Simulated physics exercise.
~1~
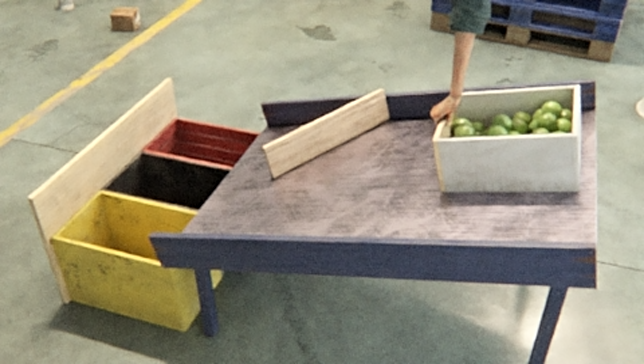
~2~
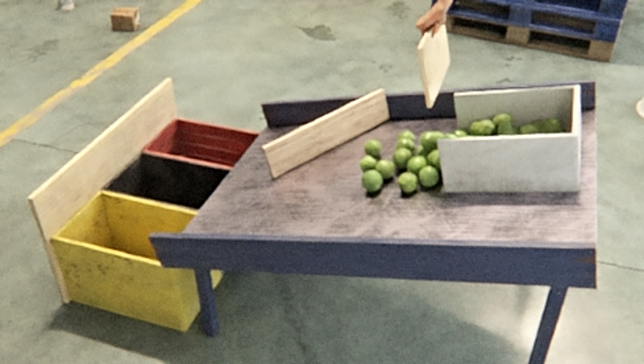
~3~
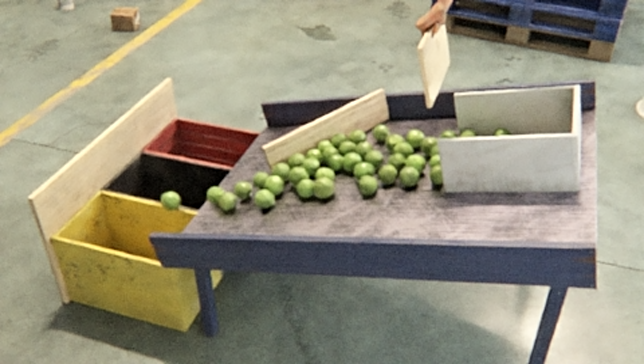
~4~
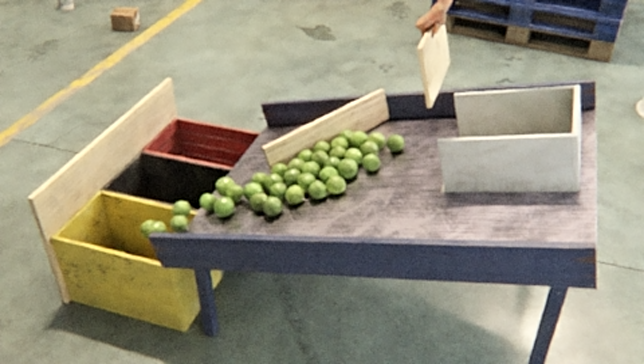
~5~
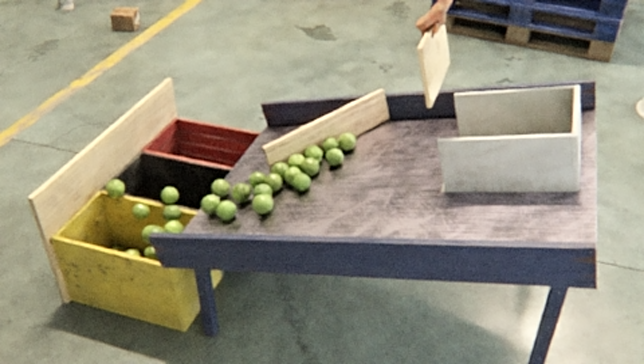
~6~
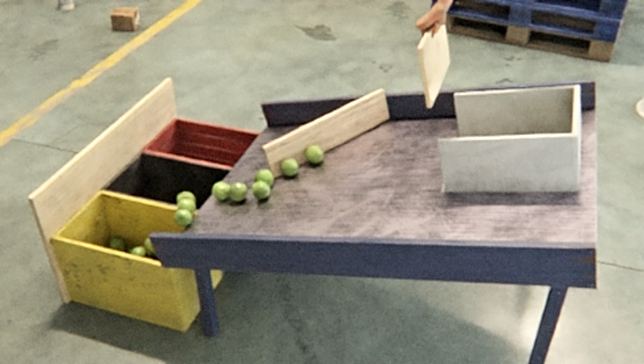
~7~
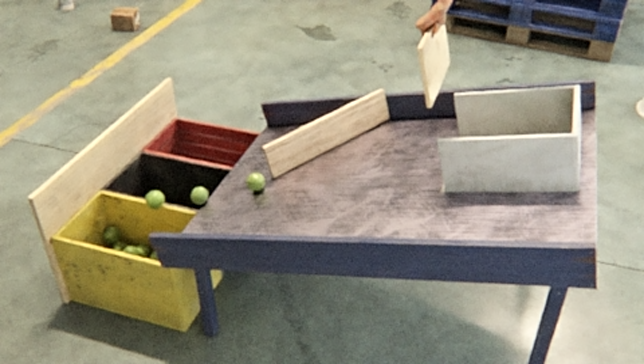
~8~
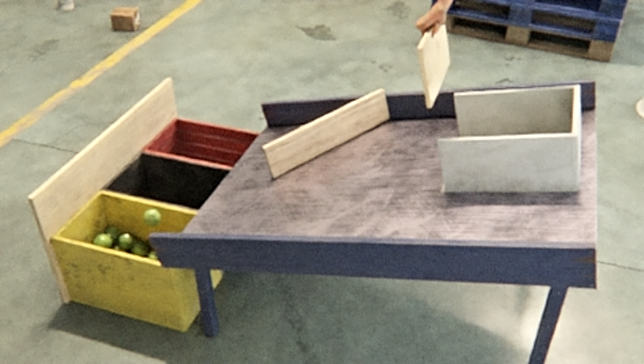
Green apples fill a white pen at the right end of a sloping, dark-edged table, seen from above in a room with a grey-green floor. An angled pale board stands on the table, and yellow, black and red boxes wait at the left beside a long wooden plank. A hand lifts the pen's end panel and holds it above the table. The apples spill out, roll left in a loose crowd past the angled board and drop off the edge, mostly towards the yellow tub. The stream thins until the table is bare, with one last apple above the yellow tub, where others lie.
